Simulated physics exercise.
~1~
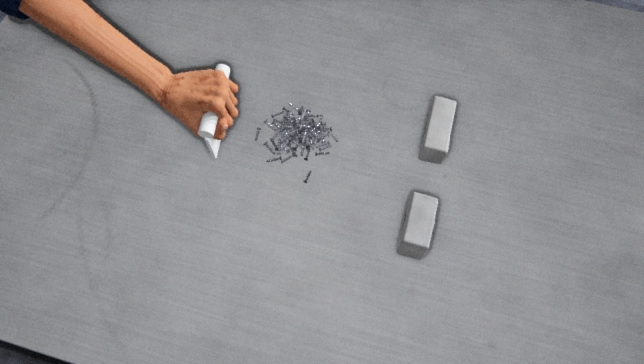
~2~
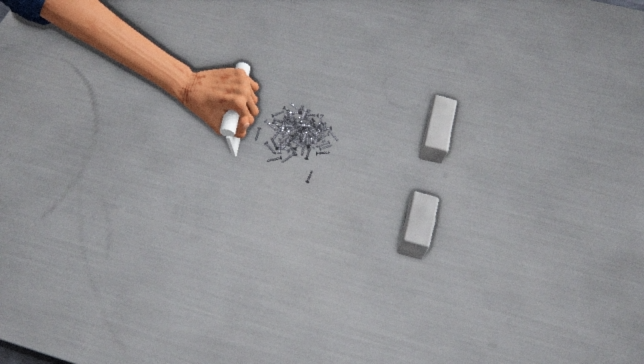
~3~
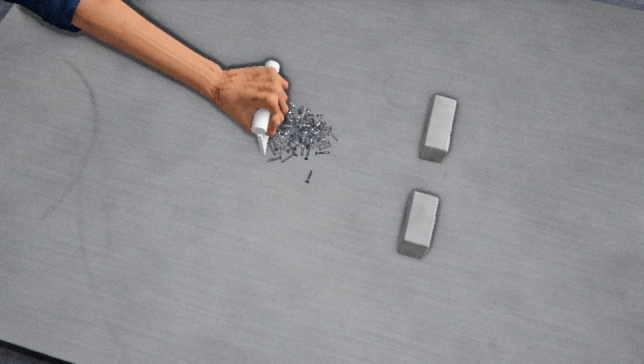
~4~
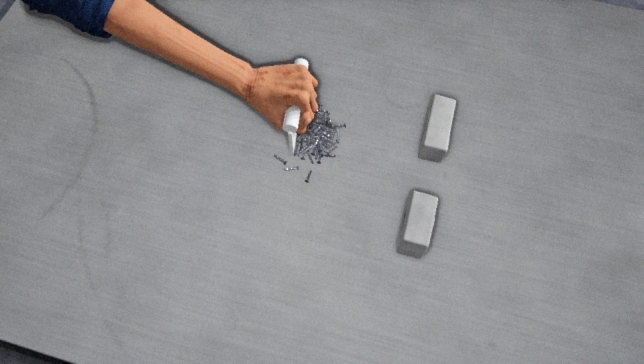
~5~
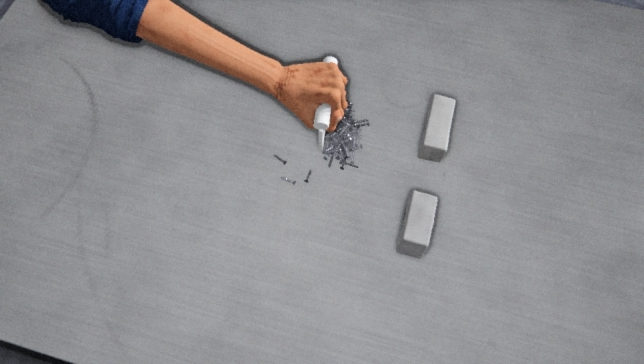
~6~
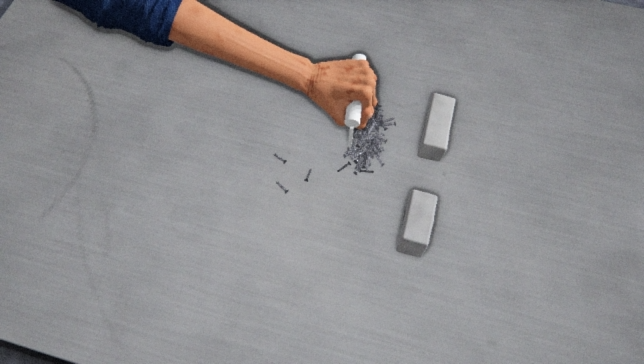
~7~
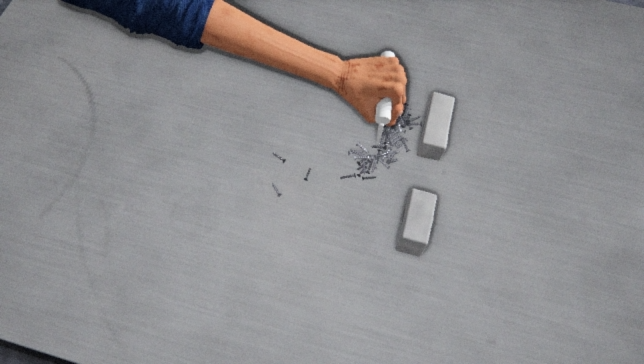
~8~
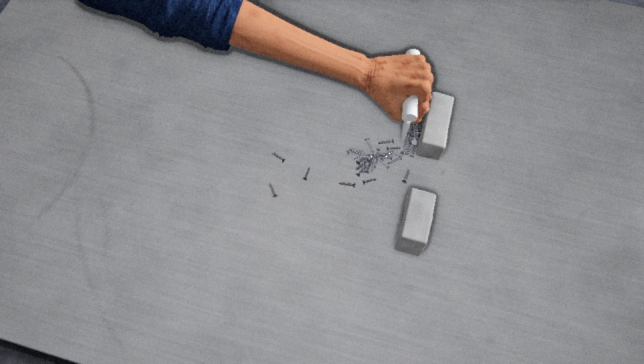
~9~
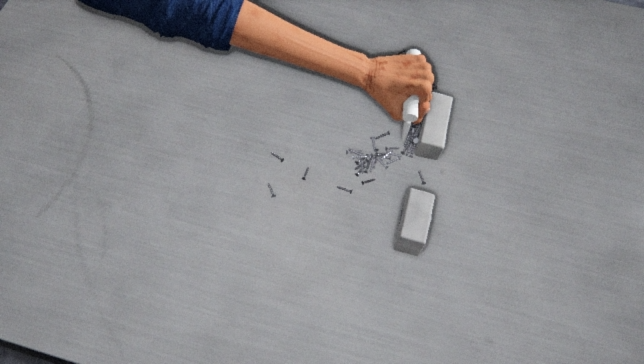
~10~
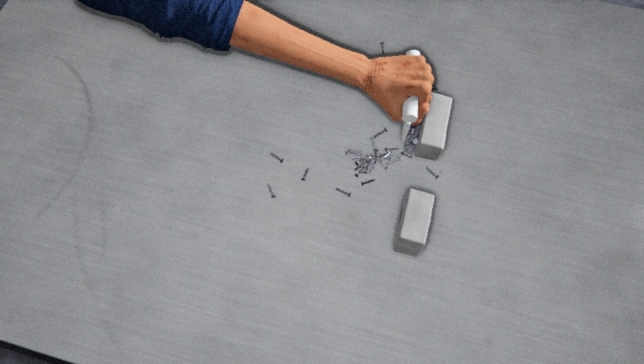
A bare forearm in a dark blue sleeve reaches in from the upper left, its fist gripping a white scraper over a grey tabletop seen from above. Beside it lies a heap of small dark steel screws, and to the right two pale grey blocks stand apart, one above the other. The hand slides the scraper steadily right, pushing the heap along while a few screws trail behind. It halts against the upper block. Most screws stay scattered before the blocks, while a few slip away, one ending up above the hand and another near the gap.
